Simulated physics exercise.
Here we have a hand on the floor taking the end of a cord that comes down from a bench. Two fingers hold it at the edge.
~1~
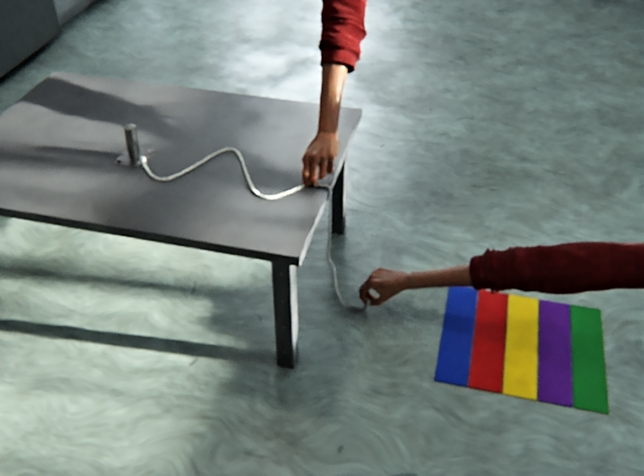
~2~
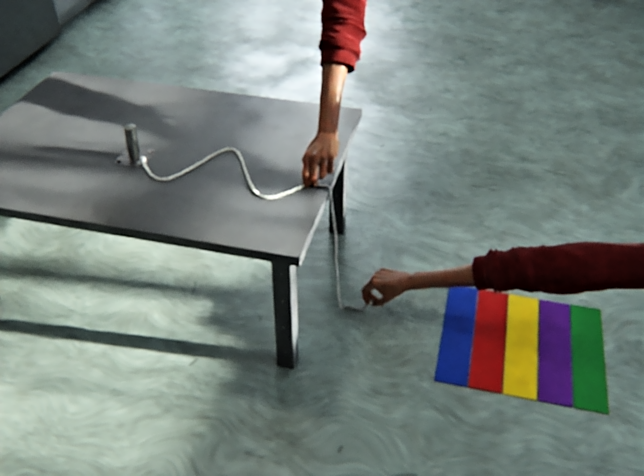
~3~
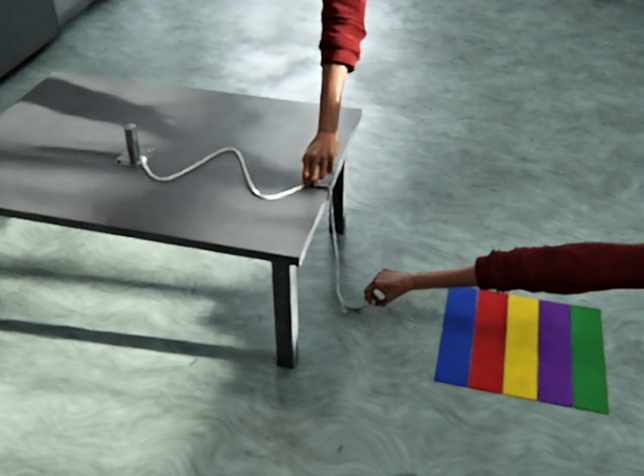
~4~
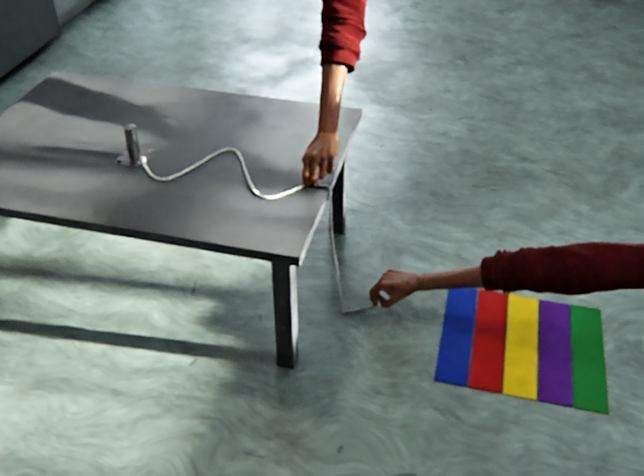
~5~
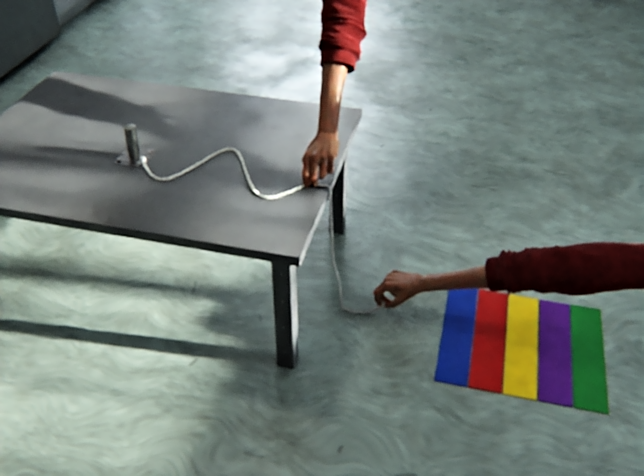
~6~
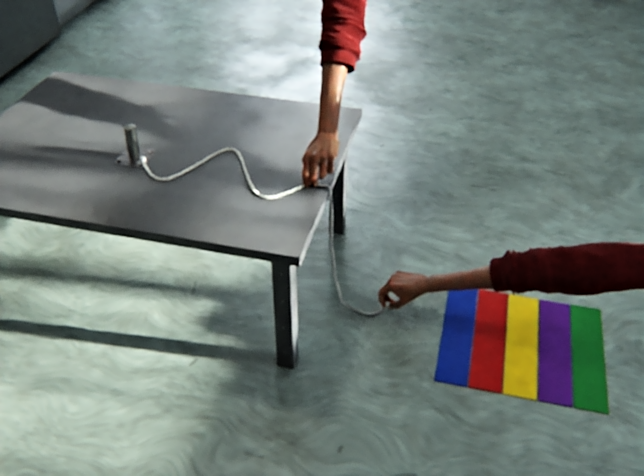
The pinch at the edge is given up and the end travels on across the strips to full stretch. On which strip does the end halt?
The end stops over the green strip.
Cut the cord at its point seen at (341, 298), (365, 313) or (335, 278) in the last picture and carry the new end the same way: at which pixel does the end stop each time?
In that order: (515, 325), (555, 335) and (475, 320).
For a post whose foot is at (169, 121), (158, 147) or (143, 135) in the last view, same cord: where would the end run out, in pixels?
In that order: (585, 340), (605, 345) and (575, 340).
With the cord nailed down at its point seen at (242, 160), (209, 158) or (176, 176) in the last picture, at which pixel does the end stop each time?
Near (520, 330), (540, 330) and (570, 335).
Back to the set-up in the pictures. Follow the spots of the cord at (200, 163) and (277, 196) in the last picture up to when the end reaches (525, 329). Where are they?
At (231, 168), then (340, 225).
Early on, end near (525, 329); over yellow.
Midway, end near (566, 337); over purple.
At the end of the slack, end near (591, 341); over green. It gets as far as the green strip.
